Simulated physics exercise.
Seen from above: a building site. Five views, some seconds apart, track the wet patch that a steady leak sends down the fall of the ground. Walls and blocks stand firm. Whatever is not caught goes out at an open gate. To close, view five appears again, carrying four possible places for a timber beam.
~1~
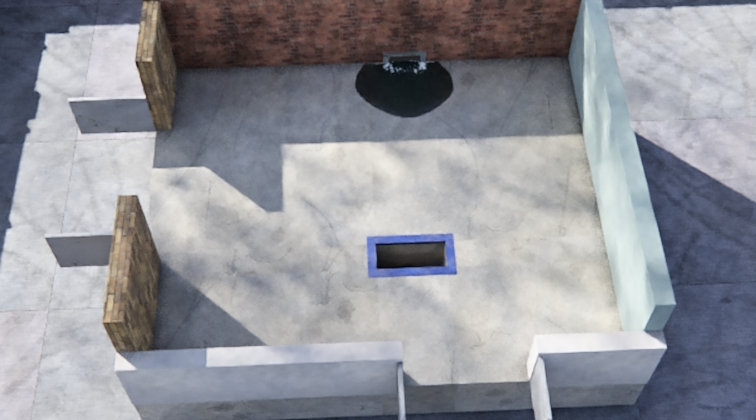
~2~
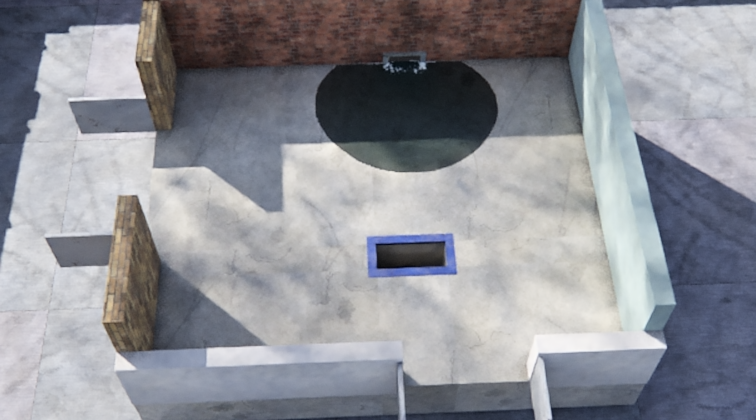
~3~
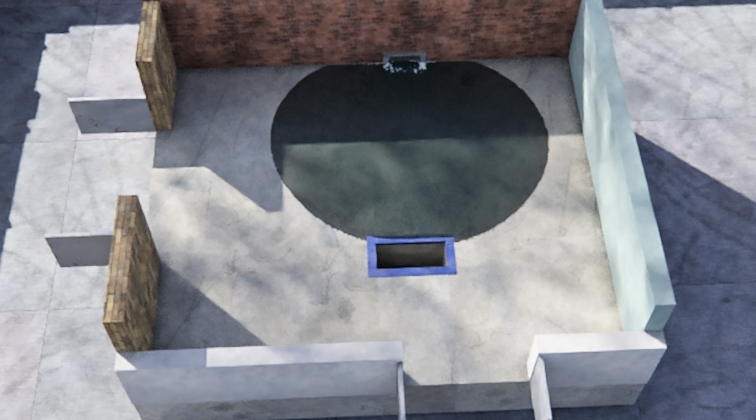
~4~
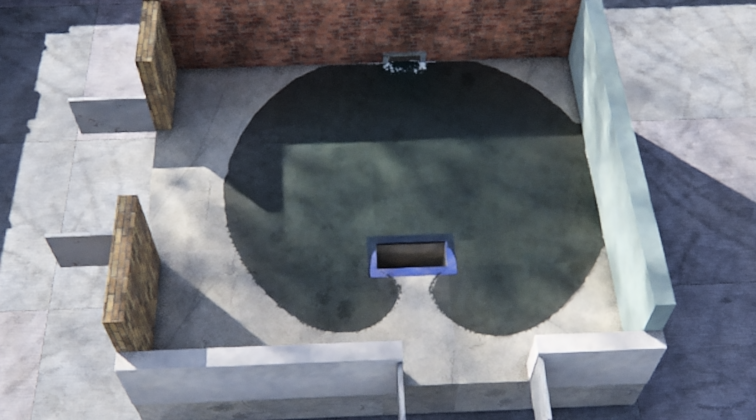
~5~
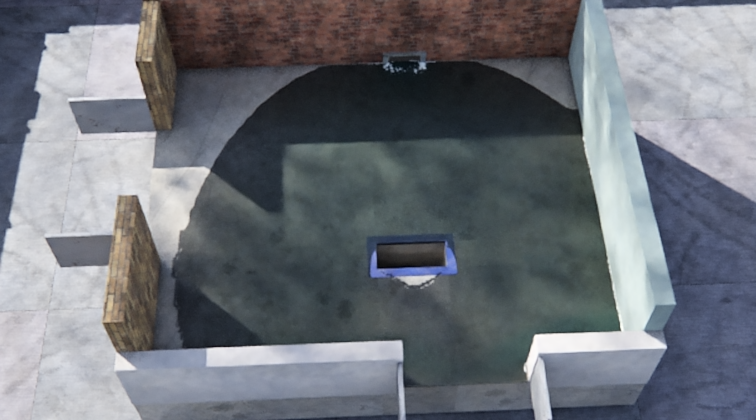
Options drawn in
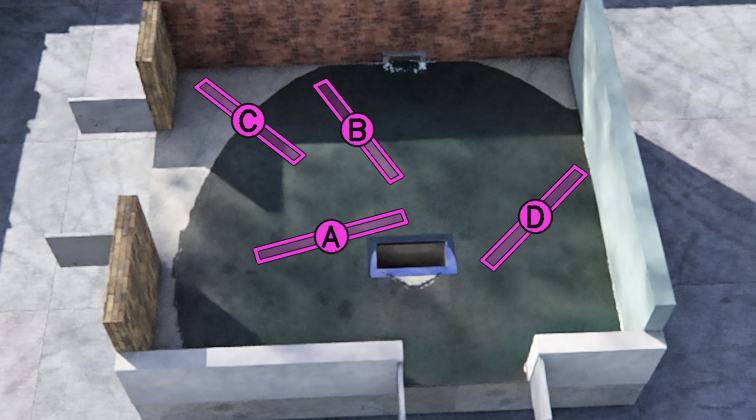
At the start, a small dark wet patch lies below an outlet on the brick wall of a walled yard seen from above. It spreads across the pale floor, reaches the blue-framed drain and wraps around both sides, then covers most of the ground, leaving dry areas mainly at left.
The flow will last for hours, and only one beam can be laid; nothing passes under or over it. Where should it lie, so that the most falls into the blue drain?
Take D.
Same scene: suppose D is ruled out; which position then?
C it is.
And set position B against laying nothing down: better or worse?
Worse.
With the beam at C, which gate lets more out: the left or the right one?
The right gate.
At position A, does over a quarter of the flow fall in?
No.
On the marked copy, A from (257, 255) to (404, 216); B from (320, 83) to (395, 179); C from (201, 83) to (298, 159); D from (488, 264) to (580, 170).
Choosing A, about 17 % of the stream goes into the blue drain, about 82 % out by the gates.
Choosing B, about 20 % of the stream goes into the blue drain, about 80 % out by the gates.
Choosing C, about 32 % of the stream goes into the blue drain, about 67 % out by the gates.
Choosing D, about 51 % of the stream goes into the blue drain, about 48 % out by the gates.
